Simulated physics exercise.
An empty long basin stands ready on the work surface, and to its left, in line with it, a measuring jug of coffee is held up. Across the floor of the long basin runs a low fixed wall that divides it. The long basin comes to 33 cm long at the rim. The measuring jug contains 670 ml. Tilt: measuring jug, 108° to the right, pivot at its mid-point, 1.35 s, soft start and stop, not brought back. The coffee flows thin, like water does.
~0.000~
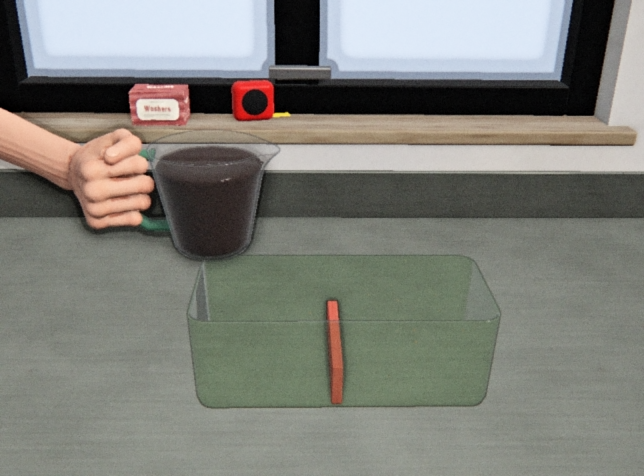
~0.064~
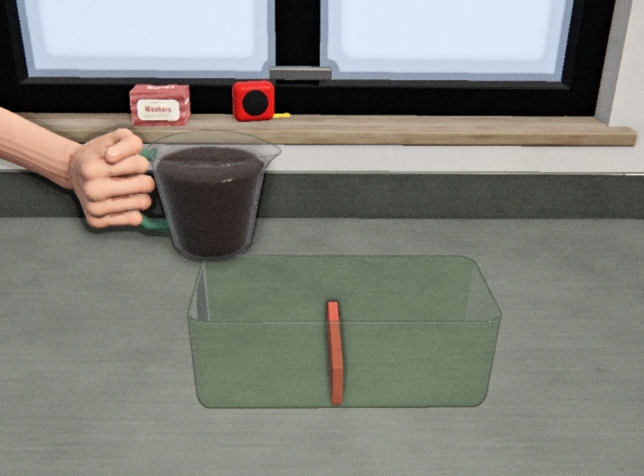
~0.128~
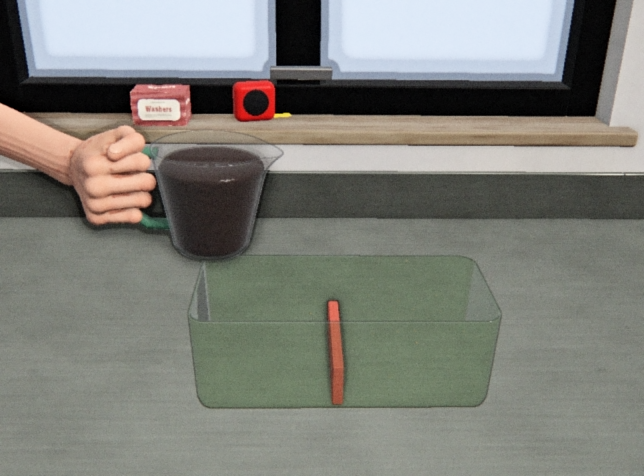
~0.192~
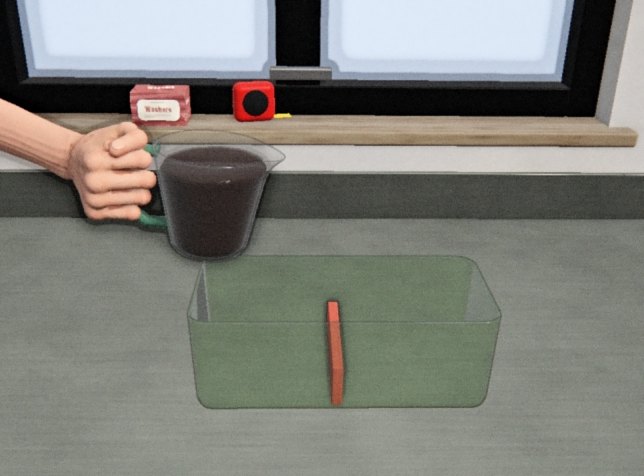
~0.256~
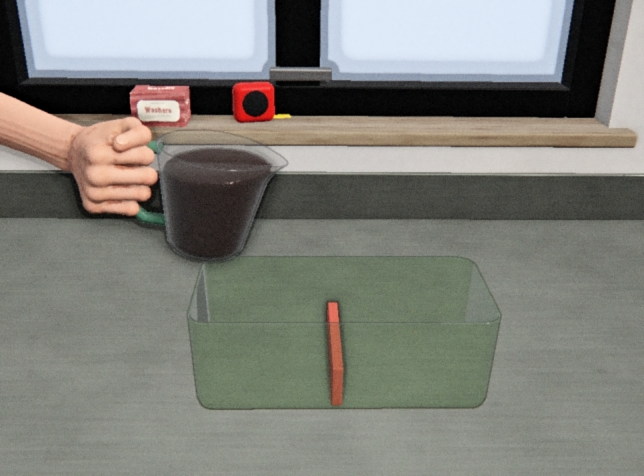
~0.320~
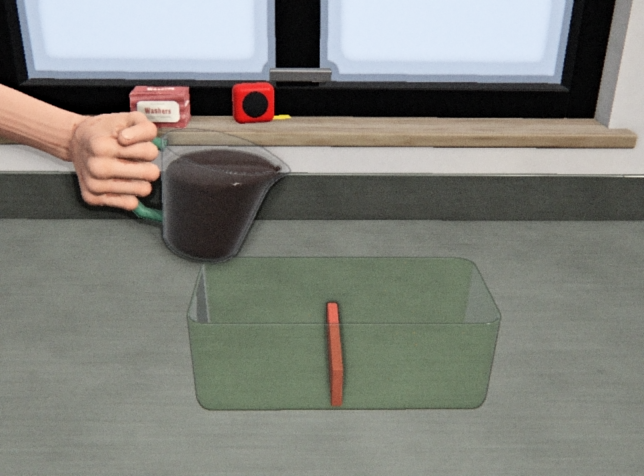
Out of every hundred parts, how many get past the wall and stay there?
About 44 out of 100.
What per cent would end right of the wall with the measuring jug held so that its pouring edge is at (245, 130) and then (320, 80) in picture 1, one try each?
In order, 5 and 95 per cent.
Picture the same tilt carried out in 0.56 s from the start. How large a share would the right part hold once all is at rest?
20 per cent.
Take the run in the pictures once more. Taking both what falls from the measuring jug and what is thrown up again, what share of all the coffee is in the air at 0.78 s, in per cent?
Near 18 per cent at that moment.
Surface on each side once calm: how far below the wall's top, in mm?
The left comes to roughly 34 mm and the right to roughly 38 mm.
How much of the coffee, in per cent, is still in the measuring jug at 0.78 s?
Around 66 in a hundred.
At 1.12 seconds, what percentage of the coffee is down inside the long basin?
Some 82 percent.
Then, 0.78 s in, the tilt is 67° and 65 per cent is still to pour, 2 is left of the wall and 15 right of it.
Then, 1.12 s in, the tilt is 100° and 11 per cent is still to pour, 40 is left of the wall and 43 right of it.
Then, 1.47 s in, the tilt is 108° and 0 per cent is still to pour, 56 is left of the wall and 44 right of it.
Then, 1.85 s in, the tilt is 108° and 0 per cent is still to pour, 56 is left of the wall and 44 right of it.
Finally, 56 per cent lies left of the wall, 44 right of it and 1 outside.
